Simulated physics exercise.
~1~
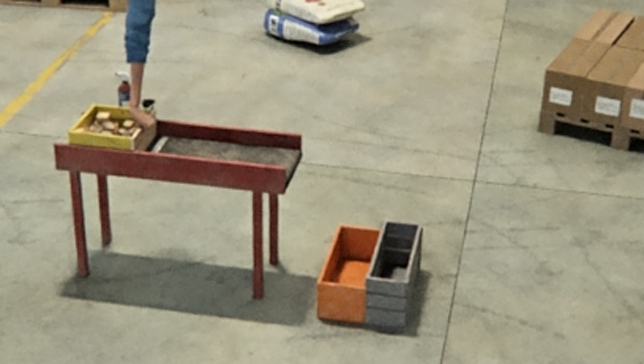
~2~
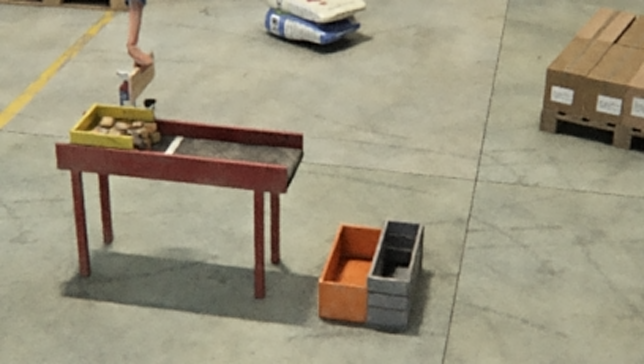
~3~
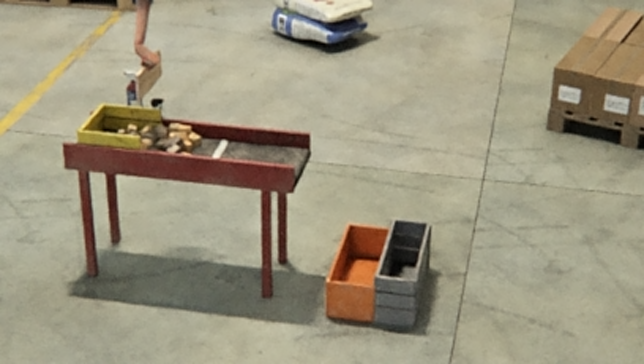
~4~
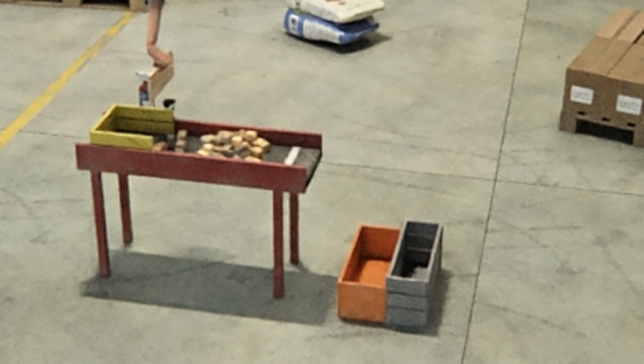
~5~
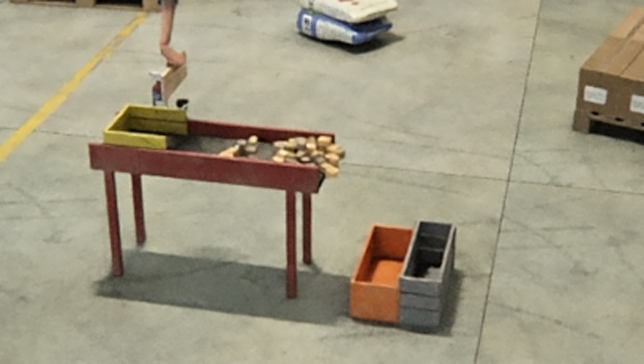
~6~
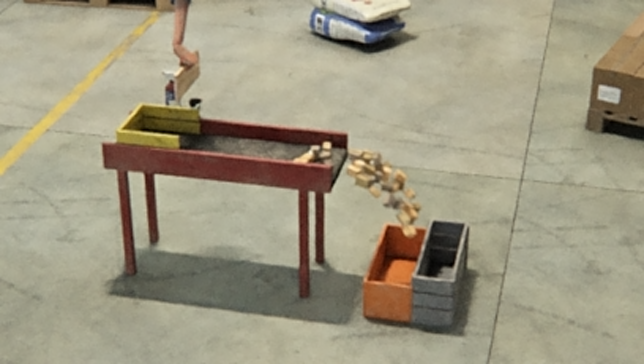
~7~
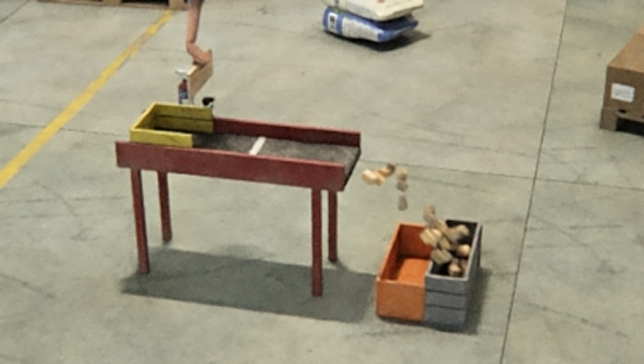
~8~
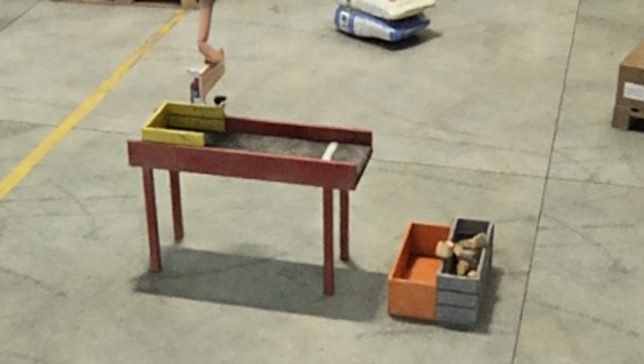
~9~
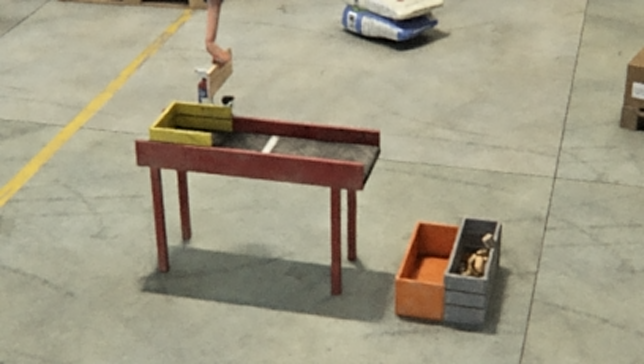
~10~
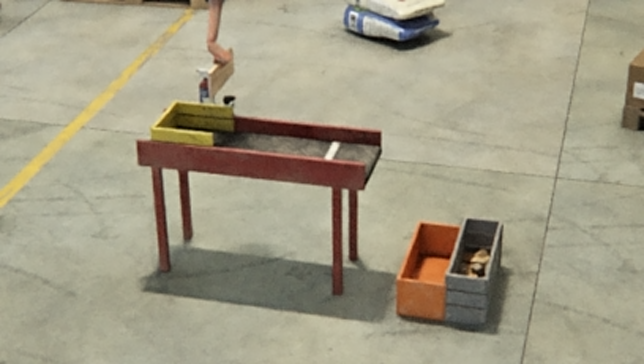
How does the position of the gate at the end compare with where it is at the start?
At the start the gate stands down at the belt, closing off the right side of the yellow pen. By the end it is held up in the air by the hand, clear above the pen and the belt.
